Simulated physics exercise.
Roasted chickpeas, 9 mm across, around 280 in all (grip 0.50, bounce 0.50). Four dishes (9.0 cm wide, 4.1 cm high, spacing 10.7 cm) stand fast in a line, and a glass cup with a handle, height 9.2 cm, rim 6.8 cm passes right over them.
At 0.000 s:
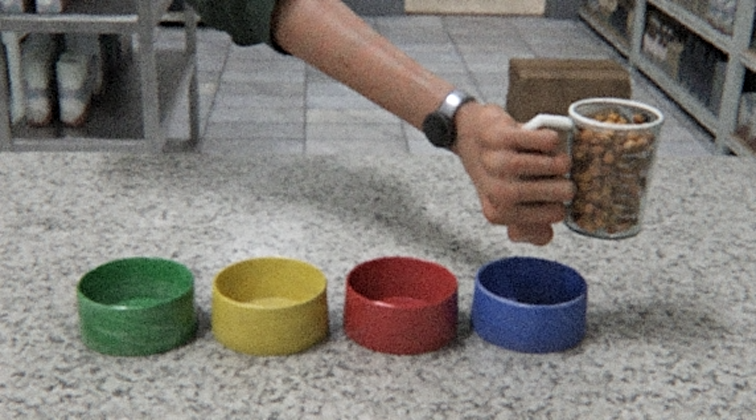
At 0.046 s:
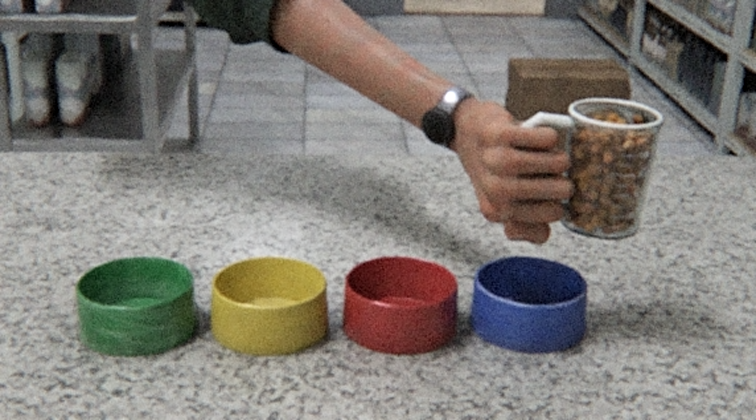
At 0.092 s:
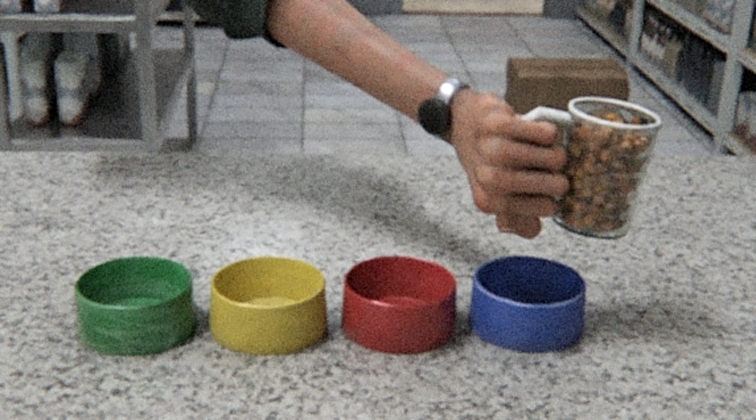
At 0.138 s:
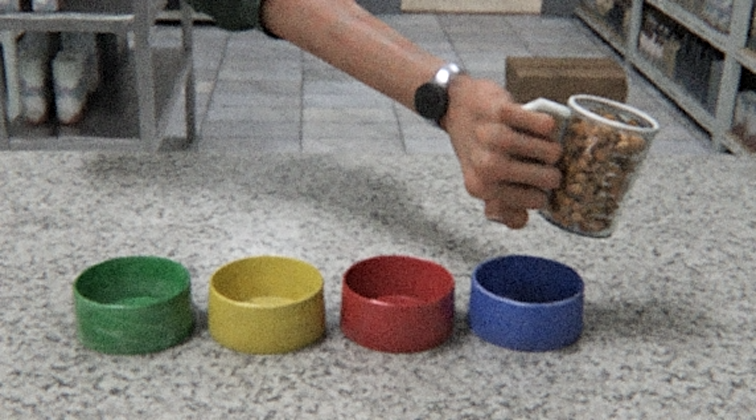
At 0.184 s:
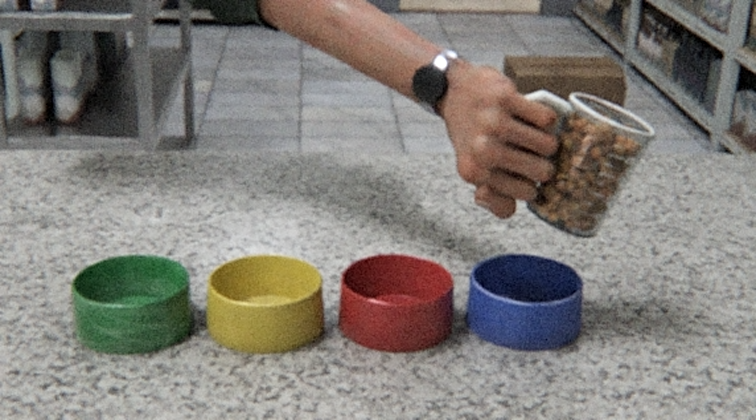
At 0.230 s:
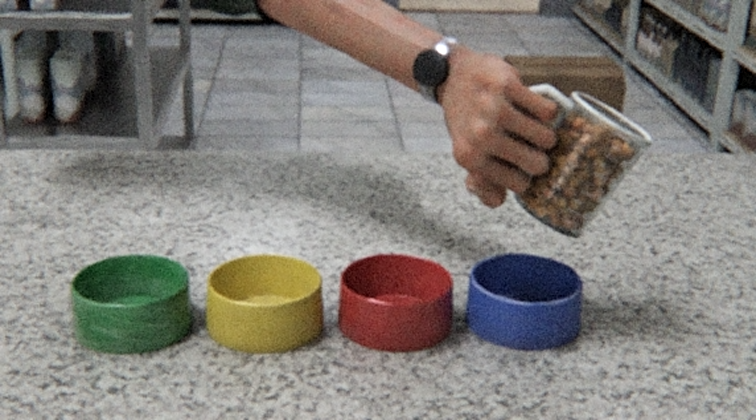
A hand tilts a glass cup of roasted chickpeas rightward above four colored dishes.
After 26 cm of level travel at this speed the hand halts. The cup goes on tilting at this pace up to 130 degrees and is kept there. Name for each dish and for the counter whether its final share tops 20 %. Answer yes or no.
Red: No, blue: Yes, green: No, yellow: No, counter: No.
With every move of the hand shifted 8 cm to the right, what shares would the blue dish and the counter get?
In that case blue 0; counter 100.
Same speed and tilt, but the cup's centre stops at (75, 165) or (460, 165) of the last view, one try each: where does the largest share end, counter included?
The winner: Blue, then blue.
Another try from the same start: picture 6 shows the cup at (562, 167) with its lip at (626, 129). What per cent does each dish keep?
Red 80, blue 0, green 0, yellow 0.
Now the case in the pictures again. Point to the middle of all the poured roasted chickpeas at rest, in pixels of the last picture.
At about (525, 294).
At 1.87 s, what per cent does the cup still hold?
About 0 per cent.
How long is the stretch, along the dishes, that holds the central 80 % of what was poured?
Roughly 6 cm.
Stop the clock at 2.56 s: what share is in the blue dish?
Some 95 per cent.
Then, at 1.21 s, tilt 130 degrees; cup holds 0 %, blue 95 %.
Then, at 1.87 s, tilt 130 degrees; cup holds 0 %, blue 95 %.
After 2.56 s, tilt 130 degrees; cup holds 0 %, blue 95 %.
By 2.9 s all is still; red 0 %, blue 95 %, green 0 %, yellow 0 %, counter 5 %.
